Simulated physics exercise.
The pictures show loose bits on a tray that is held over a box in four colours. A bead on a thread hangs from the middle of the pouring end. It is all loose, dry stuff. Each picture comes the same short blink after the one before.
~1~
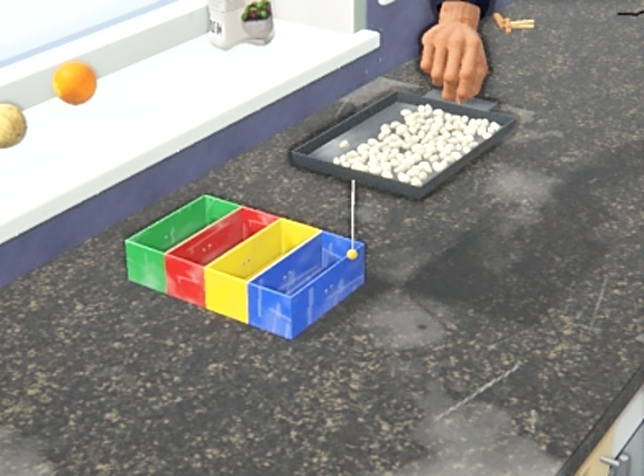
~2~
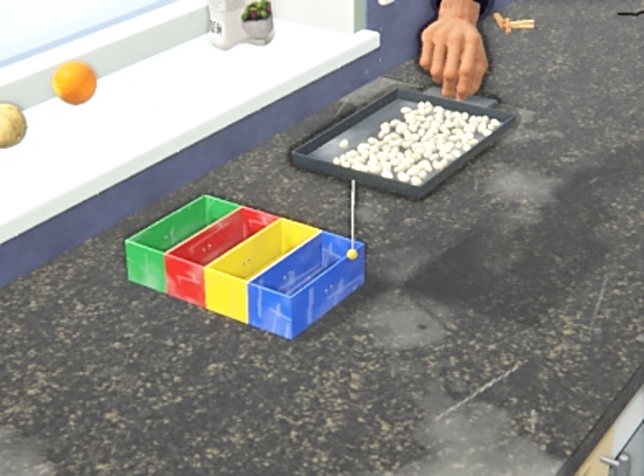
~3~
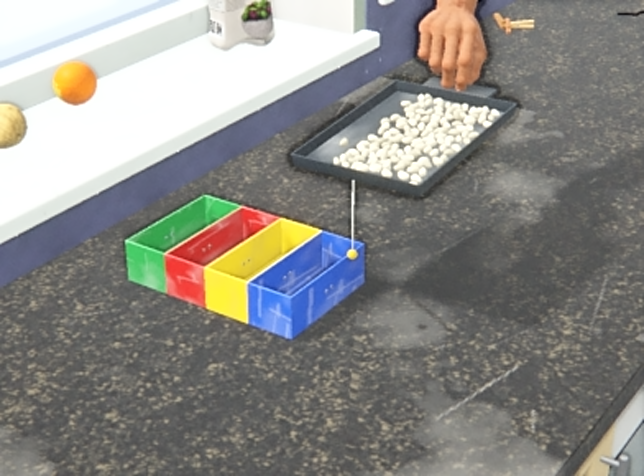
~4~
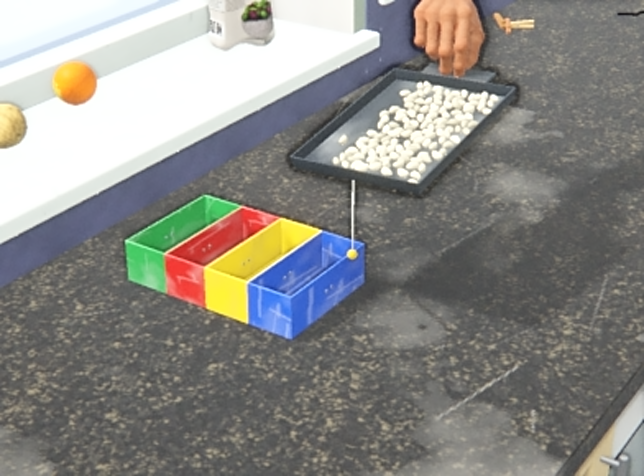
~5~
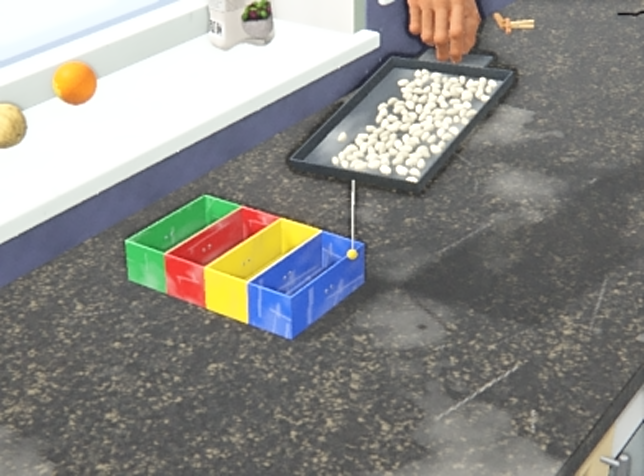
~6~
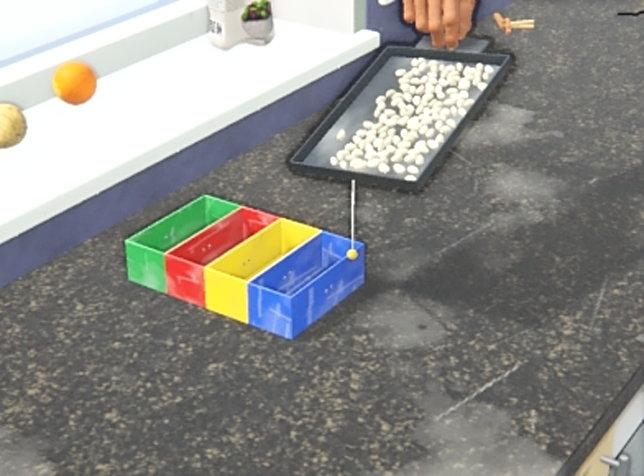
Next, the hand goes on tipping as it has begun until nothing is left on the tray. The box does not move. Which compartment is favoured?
The blue cell gets the most.
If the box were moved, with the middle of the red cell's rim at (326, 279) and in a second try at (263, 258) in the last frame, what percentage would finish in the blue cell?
Near 0 % and 20 %.
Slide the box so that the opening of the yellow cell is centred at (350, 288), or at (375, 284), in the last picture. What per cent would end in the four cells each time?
Roughly 100 per cent, and 90 per cent.
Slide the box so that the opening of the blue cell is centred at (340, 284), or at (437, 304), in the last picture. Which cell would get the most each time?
First yellow, then the green one.
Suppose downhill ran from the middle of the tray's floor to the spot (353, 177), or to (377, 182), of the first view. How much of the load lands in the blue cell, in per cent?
Roughly 30 per cent, and 10 per cent.
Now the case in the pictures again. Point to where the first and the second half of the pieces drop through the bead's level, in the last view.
First near (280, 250), later near (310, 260).
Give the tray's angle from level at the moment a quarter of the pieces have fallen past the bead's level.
Near 85 degrees.
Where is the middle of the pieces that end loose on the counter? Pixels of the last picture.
Roughly at (327, 341).
Soon, tray tipped steeply; most on the tray; a stray few in the blue cell; a stray few in the yellow cell; a small part falling or outside the box.
A while on, tray tipped past a quarter turn; about two thirds on the tray; a small part in the yellow cell; a small part in the blue cell; a small part falling or outside the box.
Towards the end, tray tipped past a quarter turn; about half in the blue cell; about a quarter in the yellow cell; about a quarter falling or outside the box.
Finally, tray tipped past a quarter turn; about half in the blue cell; about a quarter in the yellow cell; none in the red cell; none in the green cell; about a quarter outside the box.
